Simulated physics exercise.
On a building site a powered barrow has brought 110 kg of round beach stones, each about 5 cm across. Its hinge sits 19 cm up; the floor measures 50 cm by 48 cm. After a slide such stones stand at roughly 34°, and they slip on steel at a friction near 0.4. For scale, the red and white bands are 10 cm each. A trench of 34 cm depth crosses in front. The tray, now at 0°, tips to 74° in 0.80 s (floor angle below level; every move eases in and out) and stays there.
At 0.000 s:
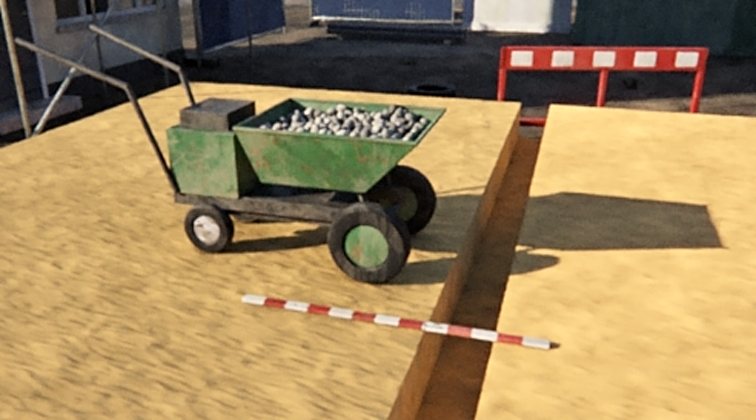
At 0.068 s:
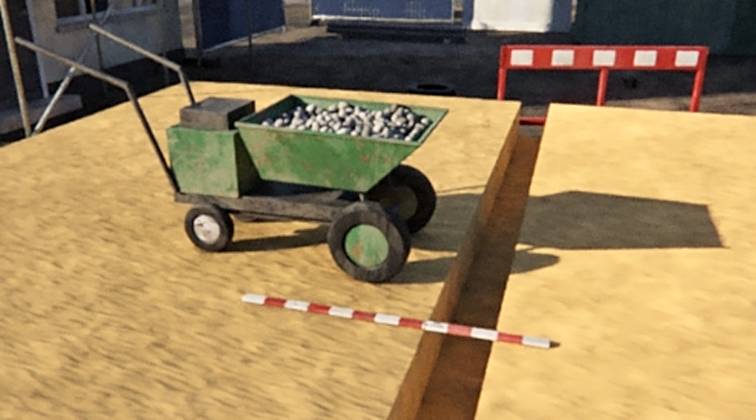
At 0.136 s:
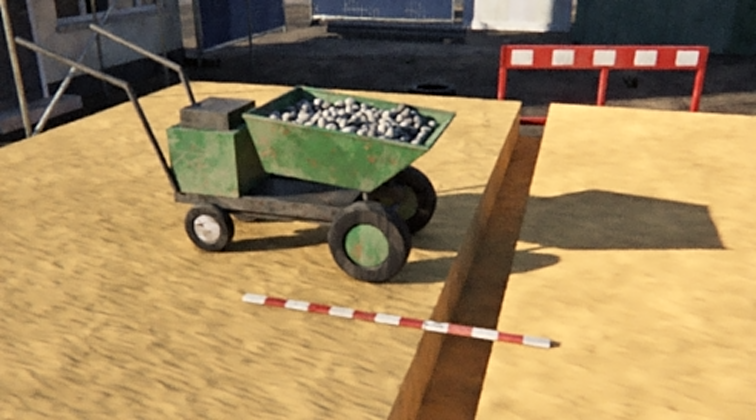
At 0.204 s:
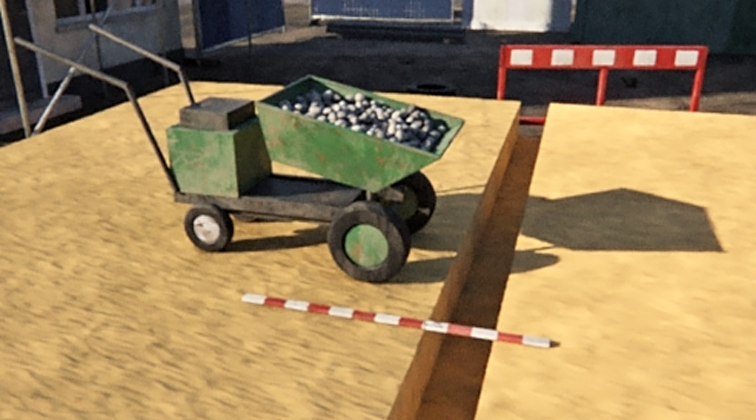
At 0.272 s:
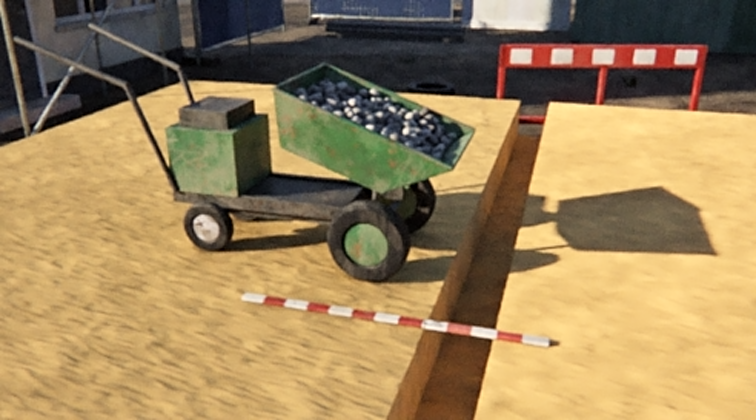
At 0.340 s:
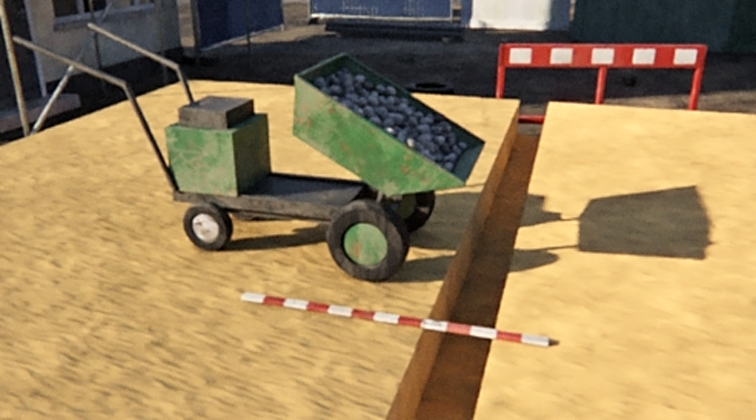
The clip shows a green powered barrow loaded with rounded stones standing beside a trench, a red-and-white pole lying in front, as its tray tilts steadily down toward the right, its left end rising away from the flat chassis.
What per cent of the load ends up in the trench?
About 20 per cent.
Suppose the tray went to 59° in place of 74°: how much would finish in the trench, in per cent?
Then about 30 per cent.
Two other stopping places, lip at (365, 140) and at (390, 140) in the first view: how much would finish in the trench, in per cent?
About 85 and 45 per cent.
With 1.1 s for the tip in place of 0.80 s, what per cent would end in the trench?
It would be near 25 per cent.
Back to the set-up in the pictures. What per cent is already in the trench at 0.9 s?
Some 5 per cent.
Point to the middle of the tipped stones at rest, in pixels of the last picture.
Around (571, 274).
After 0.6 s the floor is at 62°; 100 % in the tray; the foremost stones are at (497, 207).
After 0.9 s the floor is at 74°; 48 % in the tray, 5 % in the trench, 46 % past the trench; the foremost stones are at (605, 281).
After 1.2 s the floor is at 74°; 5 % in the tray, 14 % in the trench, 81 % past the trench; the foremost stones are past the picture's edge.
After 3.2 s the floor is at 74°; 0 % in the tray, 20 % in the trench, 80 % past the trench; the foremost stones are past the picture's edge.
